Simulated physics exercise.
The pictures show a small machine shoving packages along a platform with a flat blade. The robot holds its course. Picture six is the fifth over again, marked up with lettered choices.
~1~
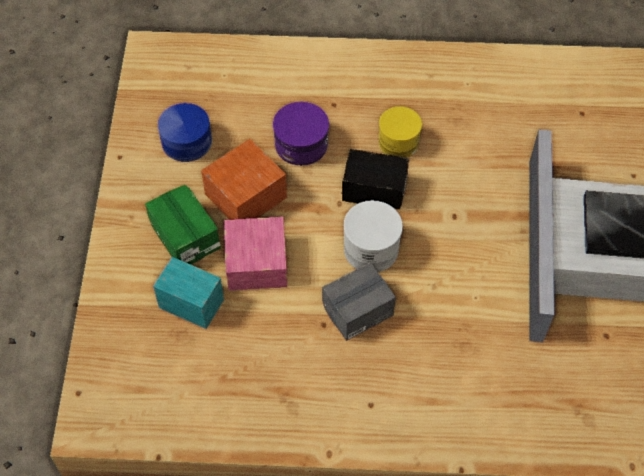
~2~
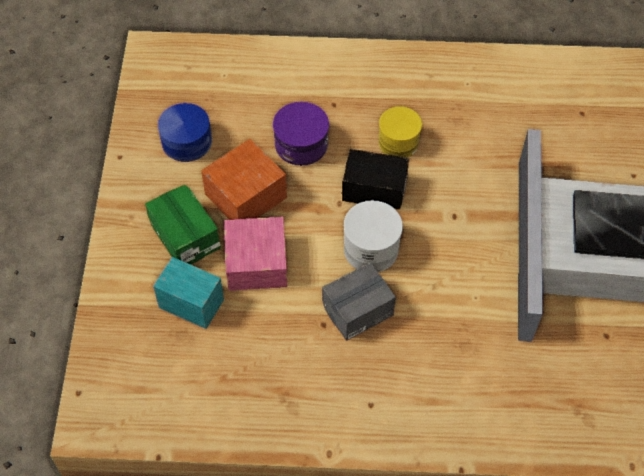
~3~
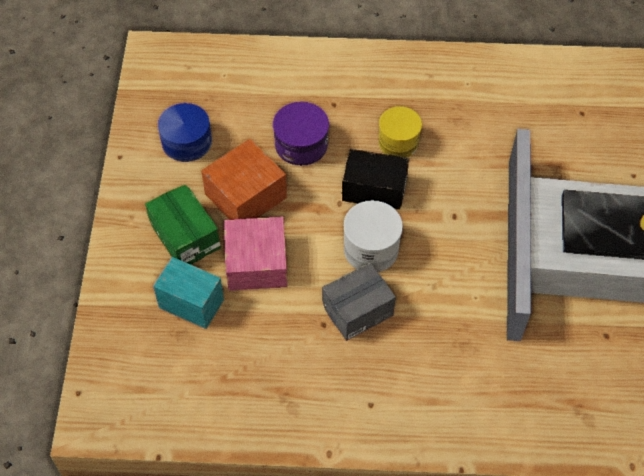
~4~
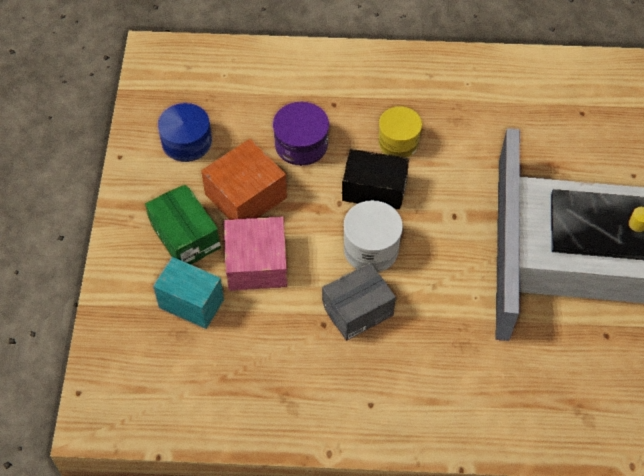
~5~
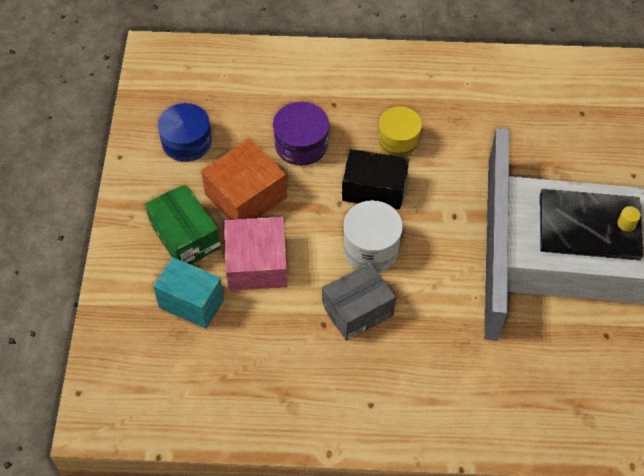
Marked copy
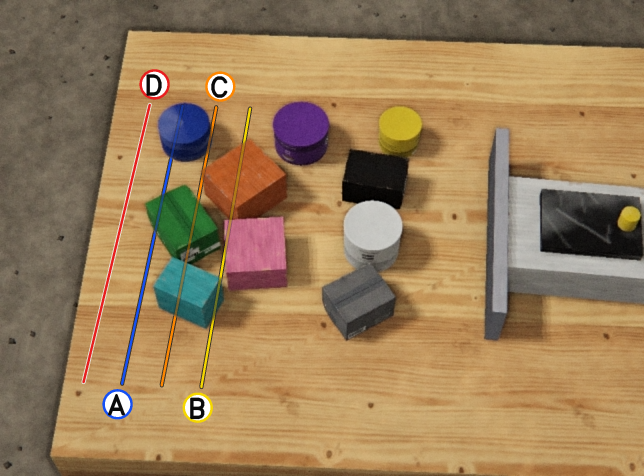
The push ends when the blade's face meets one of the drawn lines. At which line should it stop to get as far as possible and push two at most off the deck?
Stop at C.
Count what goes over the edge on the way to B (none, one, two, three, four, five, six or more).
By then, one.
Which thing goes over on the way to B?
The green parcel.
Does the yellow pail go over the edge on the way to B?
No.
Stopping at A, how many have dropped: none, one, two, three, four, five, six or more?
By then, four.
On the marked copy, A at (155, 234); B at (228, 237); C at (191, 235); D at (119, 233).
Taking C. A third of the way, robot (471, 218); grey box (338, 299); black box (355, 179).
Two thirds of the way, robot (359, 214); green parcel (131, 228); orange crate (175, 181).
When it is over, robot (272, 211); orange crate over the edge; green parcel over the edge; two fallen.
As for the rest, A drops four; B is within the limit but short; D drops seven.
